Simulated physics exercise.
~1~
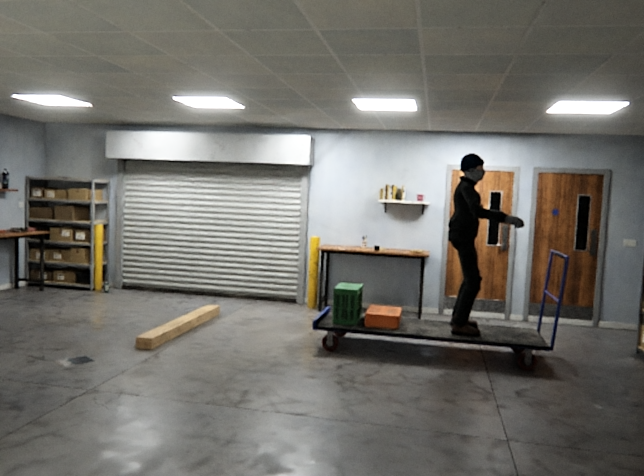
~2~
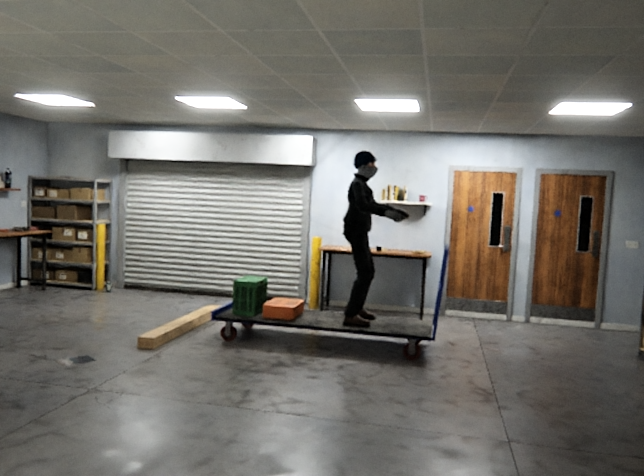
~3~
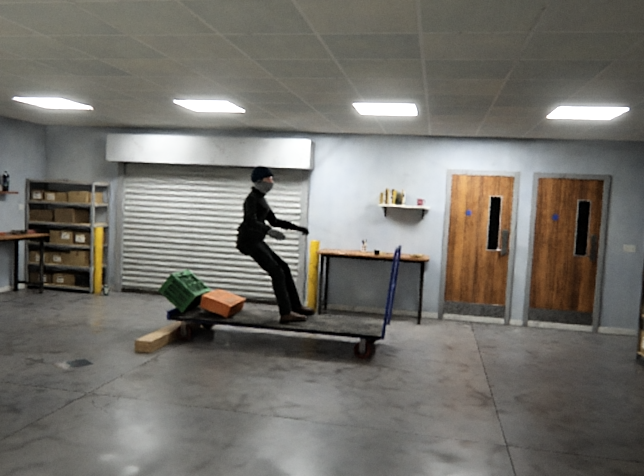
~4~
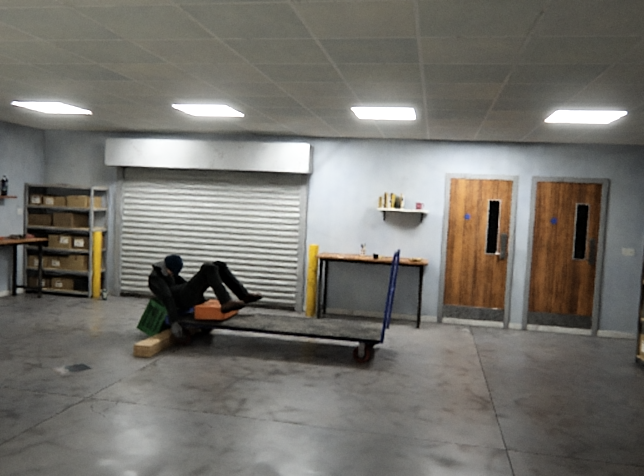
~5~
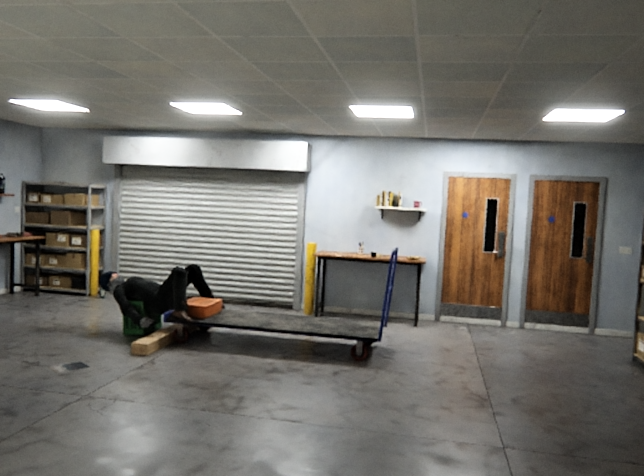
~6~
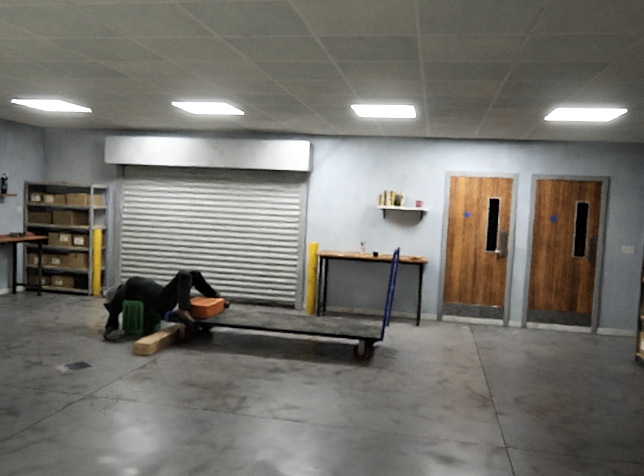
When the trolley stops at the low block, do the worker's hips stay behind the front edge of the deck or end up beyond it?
The worker's hips end up beyond the front edge of the deck, with the body slumped down by the overturned green crate.
